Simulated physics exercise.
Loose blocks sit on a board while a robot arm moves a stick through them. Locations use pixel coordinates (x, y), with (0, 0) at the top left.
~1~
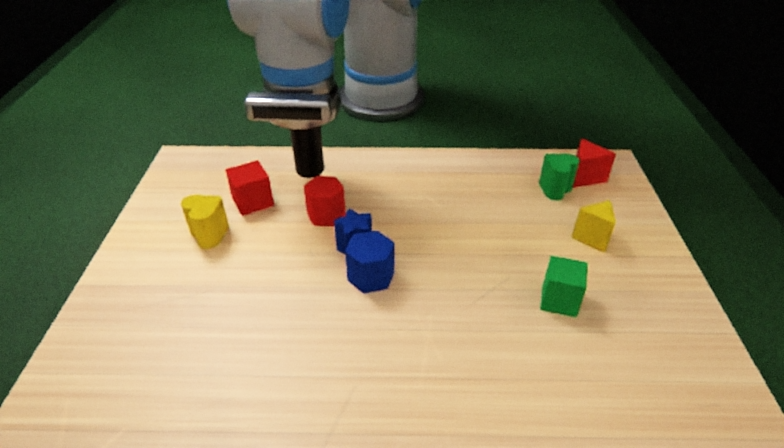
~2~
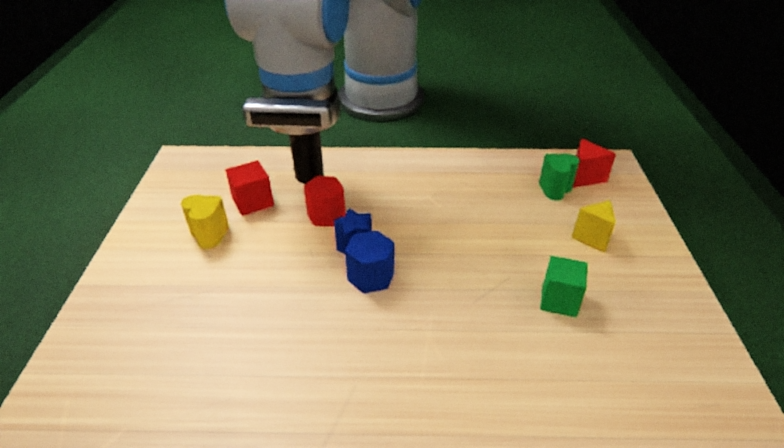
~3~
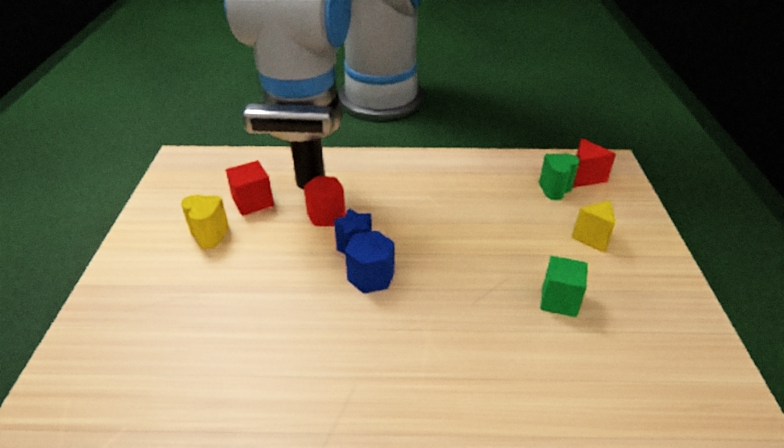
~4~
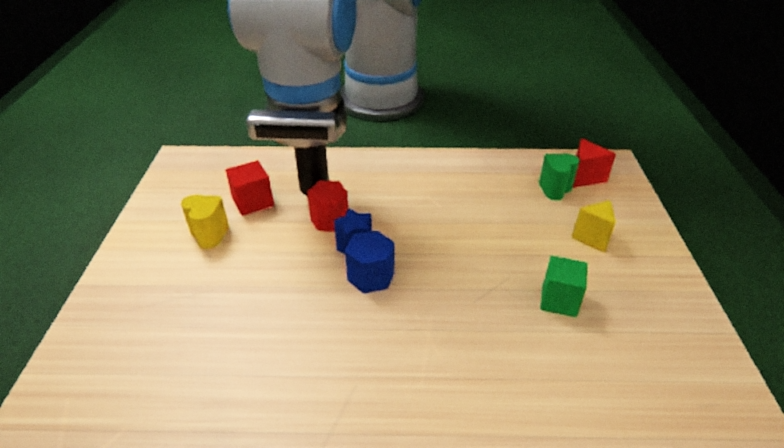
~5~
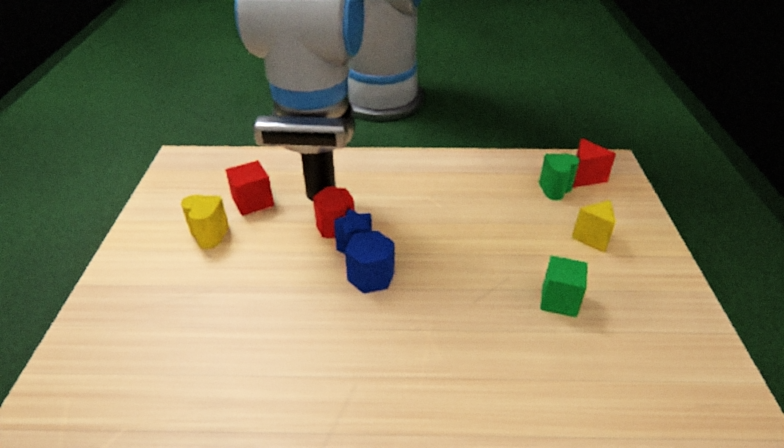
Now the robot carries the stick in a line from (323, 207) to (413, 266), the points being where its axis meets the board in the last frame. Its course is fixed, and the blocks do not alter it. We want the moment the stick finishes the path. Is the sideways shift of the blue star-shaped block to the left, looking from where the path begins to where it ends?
I expect not.
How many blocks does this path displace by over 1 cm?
My best guess is that three blocks or more move over 1 cm.
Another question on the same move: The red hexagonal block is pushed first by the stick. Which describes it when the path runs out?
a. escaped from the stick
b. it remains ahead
b.
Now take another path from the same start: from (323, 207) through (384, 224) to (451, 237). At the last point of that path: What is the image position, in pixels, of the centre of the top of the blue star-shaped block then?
Close to (352, 234).
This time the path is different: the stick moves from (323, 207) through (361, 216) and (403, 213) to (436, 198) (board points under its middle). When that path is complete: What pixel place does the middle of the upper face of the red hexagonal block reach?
(350, 208)
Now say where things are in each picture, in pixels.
Lower end of the stick (310, 170), tops of blocks, red square (247, 173), red hexagonal block (324, 186), blue star-shaped block (354, 220), blue hexagonal block (370, 246), in the first picture.
Stick (310, 176), blocks as before, in the second picture.
Stick (311, 182), blocks as before, in the third picture.
Stick (315, 188), red hexagonal block (327, 191), in the fourth picture.
Stick (321, 194), red square (247, 173), red hexagonal block (333, 197), blue star-shaped block (354, 220), blue hexagonal block (370, 246), in the fifth picture.
The first path, step by step. One third of the way, stick (350, 212); red hexagonal block (364, 218); blue star-shaped block (383, 237), turned 15° clockwise; blue hexagonal block (382, 265), turned 35° clockwise.
Two thirds of the way, stick (381, 232); red hexagonal block (393, 240), turned 15° clockwise; blue star-shaped block (408, 263), turned 25° clockwise; blue hexagonal block (393, 294), turned 65° clockwise.
At the end, stick (414, 252); red square not moved; red hexagonal block (420, 263), turned 40° clockwise; blue star-shaped block (421, 292), turned 50° clockwise; blue hexagonal block (391, 318), turned 80° clockwise.
